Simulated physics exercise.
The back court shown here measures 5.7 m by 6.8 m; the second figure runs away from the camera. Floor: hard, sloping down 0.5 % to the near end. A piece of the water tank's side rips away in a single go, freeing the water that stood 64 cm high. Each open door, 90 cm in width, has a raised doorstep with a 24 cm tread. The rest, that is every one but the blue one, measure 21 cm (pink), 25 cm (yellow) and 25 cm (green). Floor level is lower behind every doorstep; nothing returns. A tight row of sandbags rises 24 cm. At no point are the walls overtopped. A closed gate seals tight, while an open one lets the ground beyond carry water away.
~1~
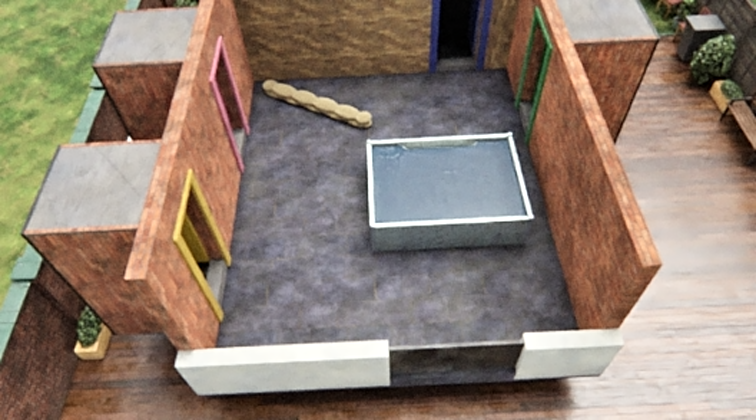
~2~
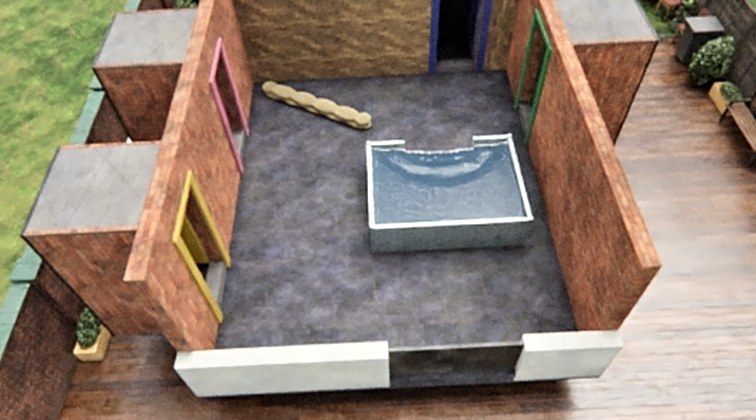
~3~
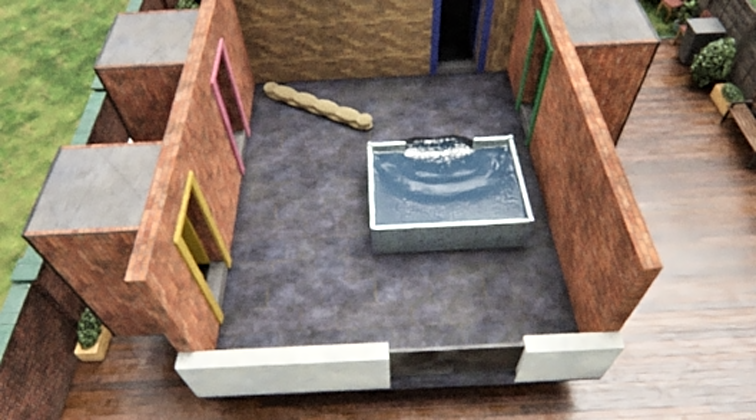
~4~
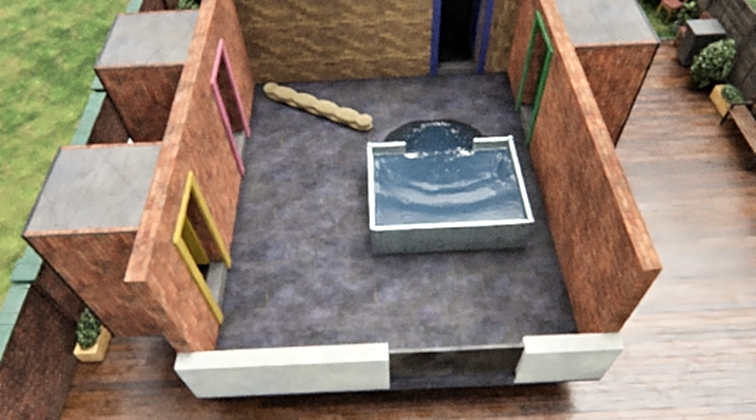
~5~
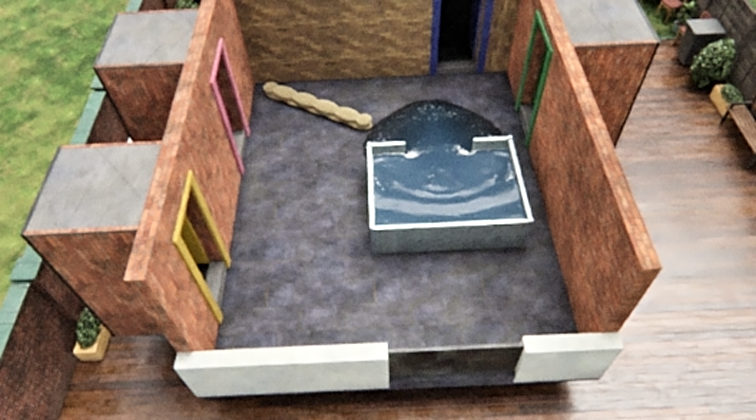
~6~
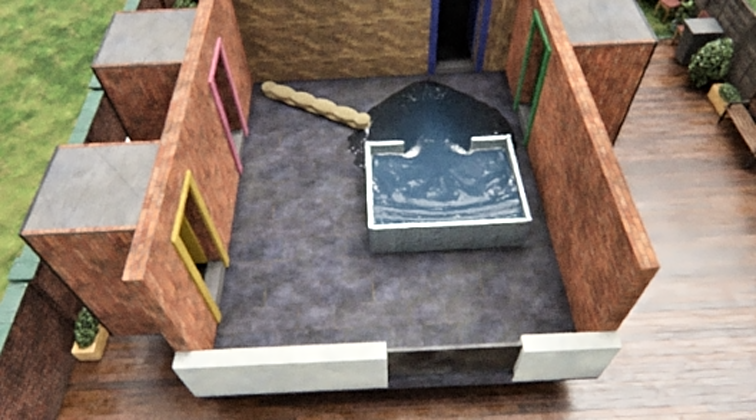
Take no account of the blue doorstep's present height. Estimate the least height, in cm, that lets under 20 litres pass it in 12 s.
I would say 26 cm.
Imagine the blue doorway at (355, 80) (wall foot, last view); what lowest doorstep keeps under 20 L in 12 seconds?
Minimum: About 21 cm.
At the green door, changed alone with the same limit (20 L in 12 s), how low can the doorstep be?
At the green door you'd want roughly 12.0 cm.
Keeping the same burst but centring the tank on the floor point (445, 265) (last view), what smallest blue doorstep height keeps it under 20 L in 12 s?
Then about 21 centimetres at the least.
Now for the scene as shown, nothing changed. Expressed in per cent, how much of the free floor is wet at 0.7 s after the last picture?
The wet part is about 25 per cent.
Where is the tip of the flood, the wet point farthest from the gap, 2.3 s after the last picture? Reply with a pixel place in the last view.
Around (253, 86).
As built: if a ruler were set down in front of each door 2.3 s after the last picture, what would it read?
Depths in cm - pink: 0, blue: 24, yellow: 0, green: 12.
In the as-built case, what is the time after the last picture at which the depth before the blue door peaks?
Peak: Close to 1.6 s.
Then, 0.7 s after the last picture water covers 25 % of the floor, deepest (34 cm) near (432, 161); 25 cm at the blue door, 13 litres in over its 16 cm doorstep.
Then, 2.3 s after the last picture water covers 30 % of the floor, deepest (33 cm) near (285, 84); 24 cm at the blue door, 108 litres in over its 16 cm doorstep.
Then, 11.3 s after the last picture water covers 95 % of the floor, deepest (13 cm) near (341, 368); 9 cm at the blue door, 137 litres in over its 16 cm doorstep.
At the blue door as built, the water peaked near 30 cm, 1.5 s after the last picture.
With a doorstep of 22.5 cm, 44 litres would have come in within the 12 s; with 30 cm, 4 litres. So under 20 litres takes about 26 cm.
